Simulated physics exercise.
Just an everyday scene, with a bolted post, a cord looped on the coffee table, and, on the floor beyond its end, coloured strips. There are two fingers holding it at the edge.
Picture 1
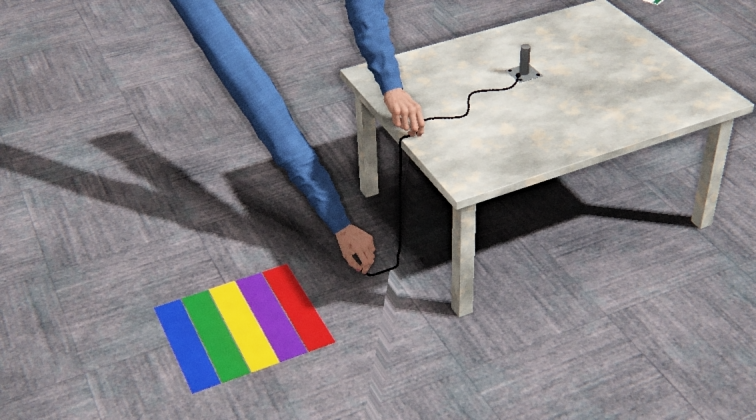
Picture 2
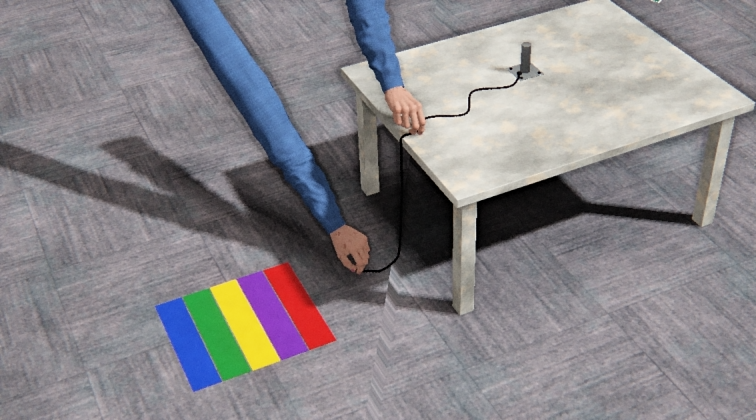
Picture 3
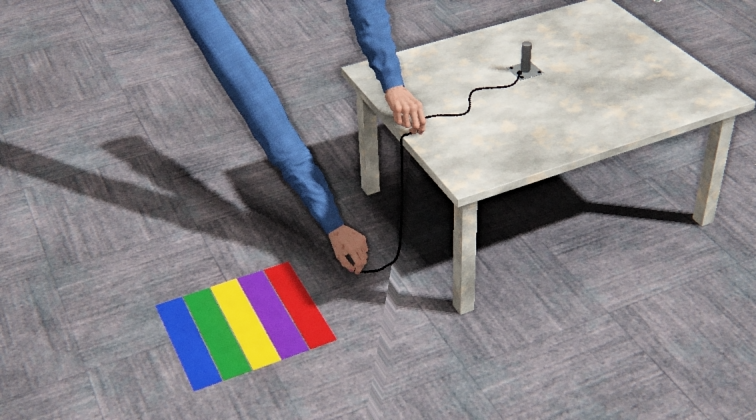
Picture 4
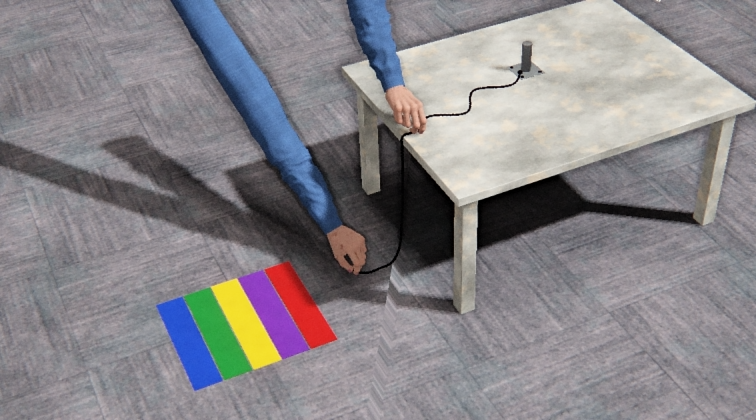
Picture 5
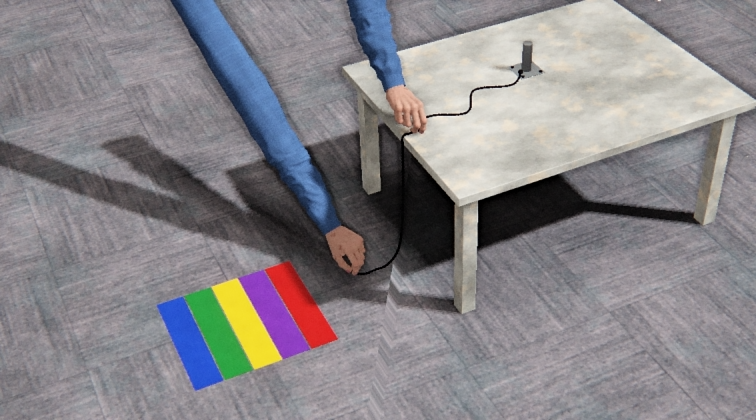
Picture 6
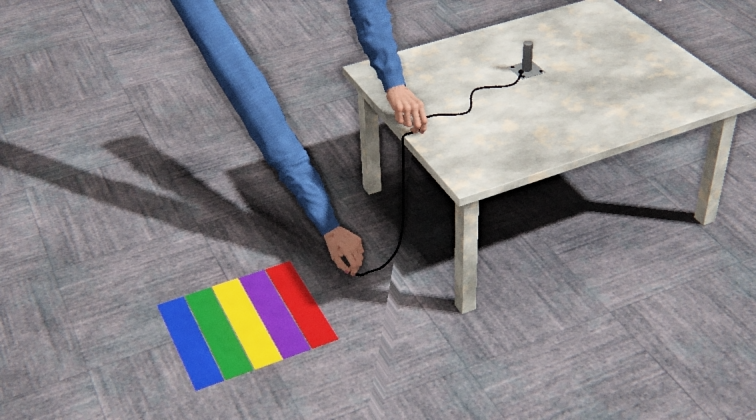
Two blue-sleeved hands holding a black cord at a pale table's edge and below it, barely moving beside coloured floor strips.
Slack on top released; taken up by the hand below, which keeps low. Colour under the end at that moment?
Yellow.
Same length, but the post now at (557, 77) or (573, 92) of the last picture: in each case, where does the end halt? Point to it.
Roughly (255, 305) and (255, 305).
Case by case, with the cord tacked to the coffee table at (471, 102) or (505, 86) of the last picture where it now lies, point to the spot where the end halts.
Approximately (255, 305), then (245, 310).
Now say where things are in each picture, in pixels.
End (362, 270); red (313, 332); purple (285, 342); yellow (257, 352); green (228, 362); blue (199, 372), in the first picture.
End (356, 270); cord through (508, 87) (469, 103) (423, 120) (401, 157) (401, 209) (399, 254), in the second picture.
End (355, 270), in the third picture.
End (353, 271); cord through (509, 86) (470, 102) (424, 119) (402, 156) (402, 208) (397, 254), in the fourth picture.
End (352, 271), in the fifth picture.
End (350, 272); cord through (510, 85) (471, 102) (425, 119) (403, 156) (403, 207) (394, 254), in the sixth picture.
Soon after, end near (298, 290); over red.
Then, end near (260, 303); over purple.
At full stretch, end near (237, 310); over yellow. Over yellow.
